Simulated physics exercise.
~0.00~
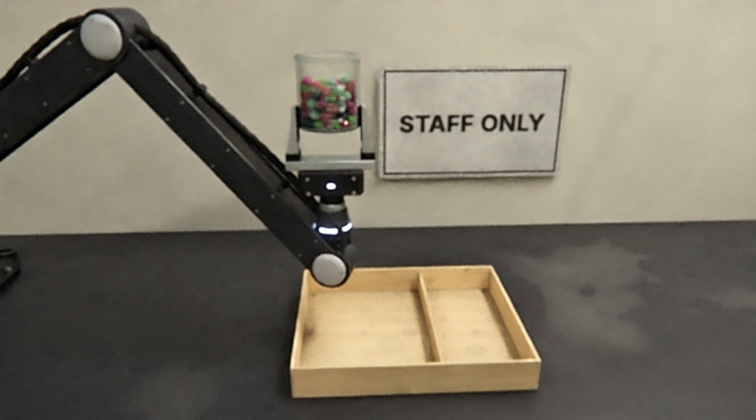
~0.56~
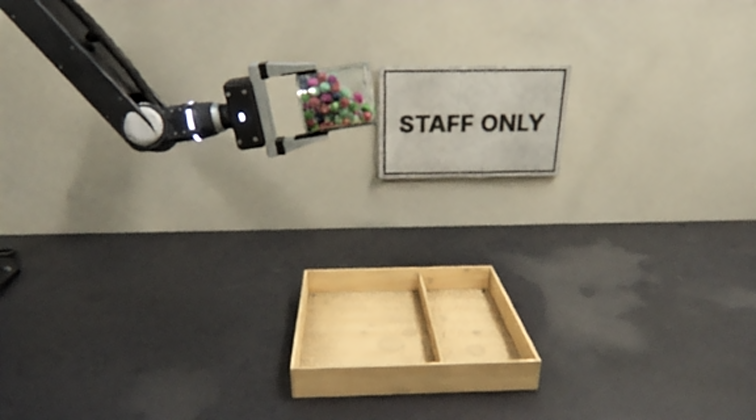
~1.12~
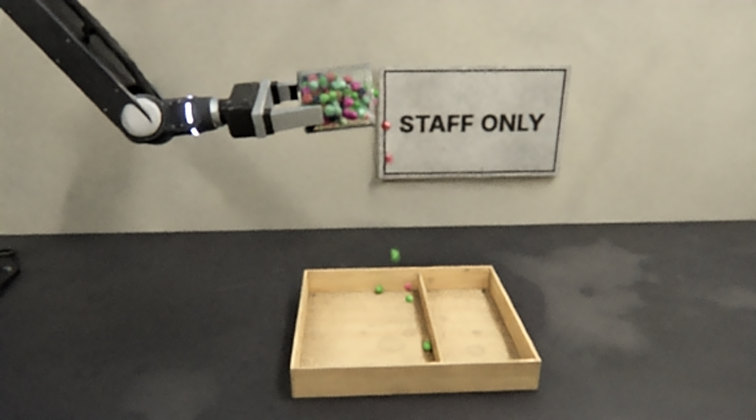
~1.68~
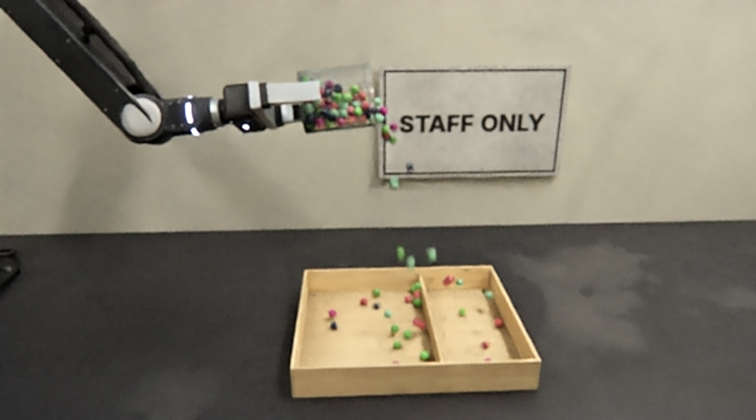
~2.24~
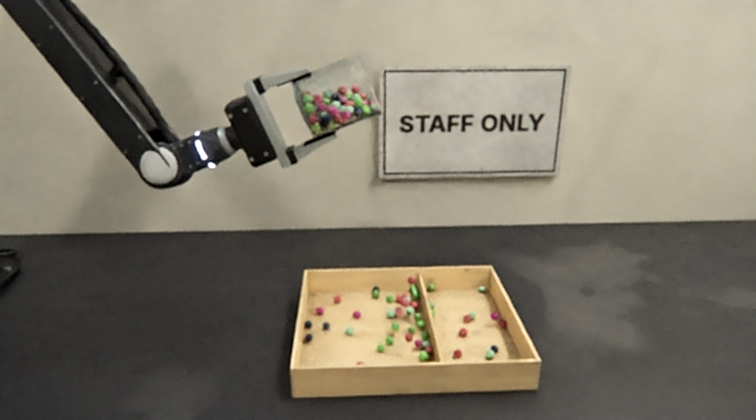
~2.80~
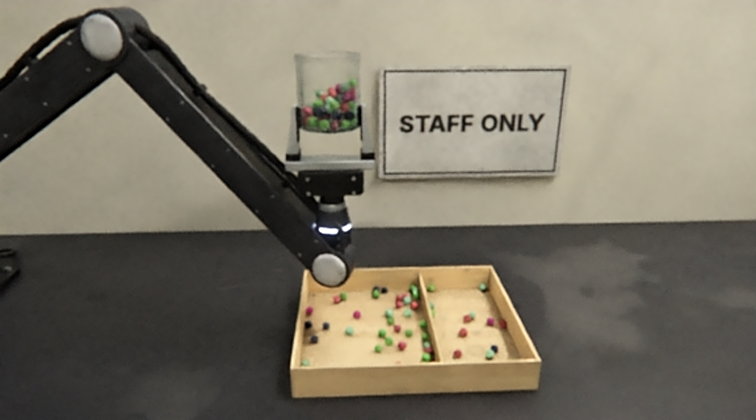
We see a black robot arm tip a clear tumbler of colourful round sweets onto its side above a divided wooden tray, spilling some into both parts, mostly the left, before turning the tumbler upright again with many sweets still inside.
